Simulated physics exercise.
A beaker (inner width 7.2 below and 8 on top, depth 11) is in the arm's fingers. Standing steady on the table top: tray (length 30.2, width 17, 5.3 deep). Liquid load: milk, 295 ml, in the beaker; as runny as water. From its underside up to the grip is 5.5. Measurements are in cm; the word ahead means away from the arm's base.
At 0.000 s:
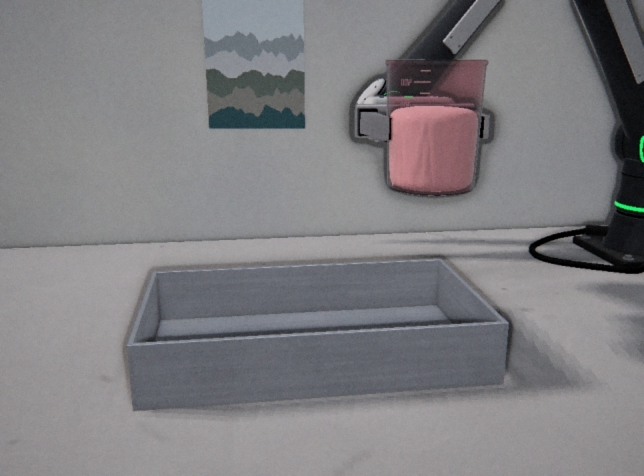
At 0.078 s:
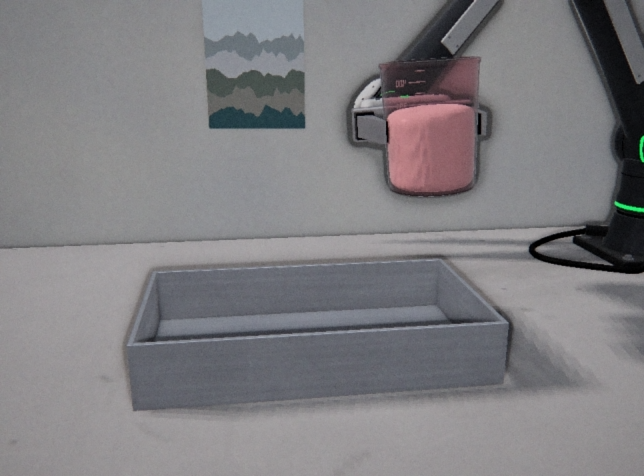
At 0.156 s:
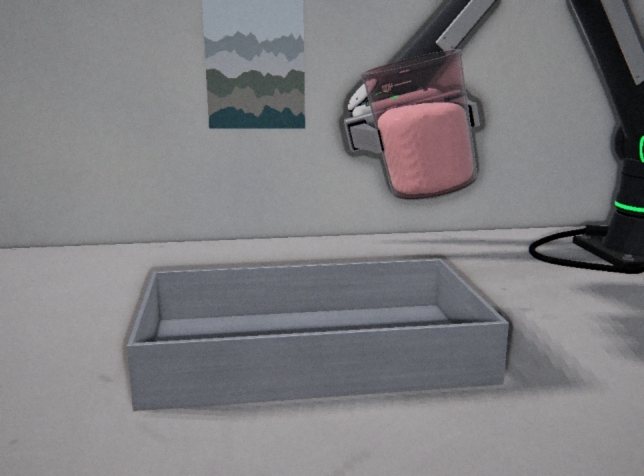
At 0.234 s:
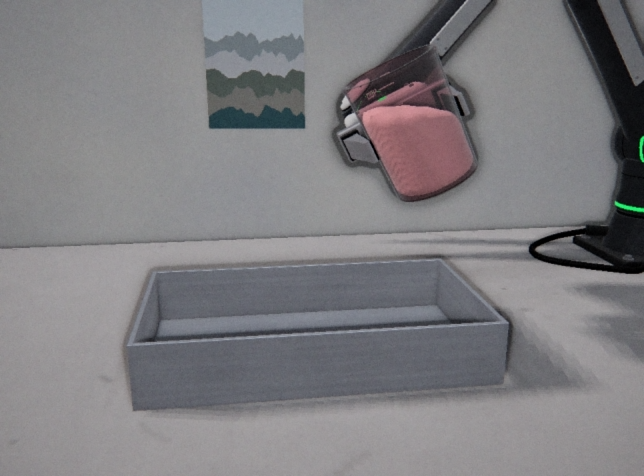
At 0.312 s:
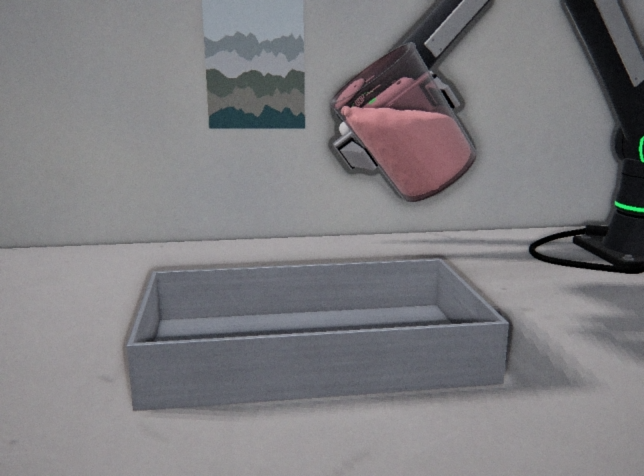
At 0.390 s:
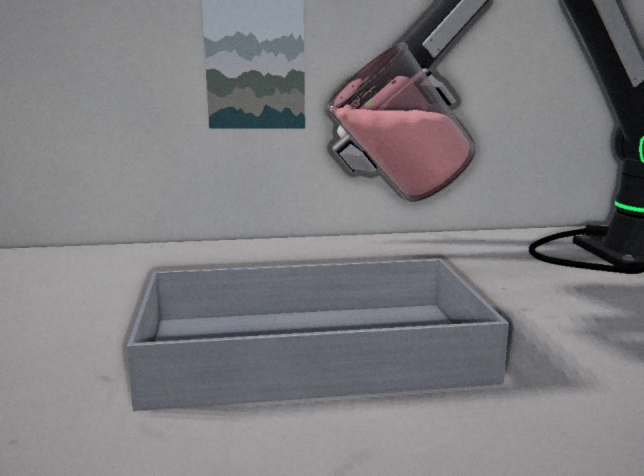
A robotic arm tilts a clear beaker of pink liquid leftward above a gray tray.
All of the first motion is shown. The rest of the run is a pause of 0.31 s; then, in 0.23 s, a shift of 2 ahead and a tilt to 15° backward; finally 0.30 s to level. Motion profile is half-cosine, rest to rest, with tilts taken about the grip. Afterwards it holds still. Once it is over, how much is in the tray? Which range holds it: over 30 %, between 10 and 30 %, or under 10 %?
It lies under 10 %.
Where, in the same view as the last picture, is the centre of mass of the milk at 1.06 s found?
It is centred at about (380, 146).
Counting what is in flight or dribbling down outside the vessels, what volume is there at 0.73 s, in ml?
Around 0 ml at that time.
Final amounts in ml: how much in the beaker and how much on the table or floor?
Roughly 300 ml, then 0 ml.
After 0.73 s, tilted 38° forward, liquid up to 22 above the table; 295 ml in the beaker.
After 1.06 s, tilted 9° backward, liquid up to 23 above the table; 295 ml in the beaker.
After 1.43 s, level, liquid up to 23 above the table; 295 ml in the beaker.
After 2.23 s, level, liquid up to 23 above the table; 295 ml in the beaker.
In the end, 295 ml in the beaker. That is 0 % in the tray.
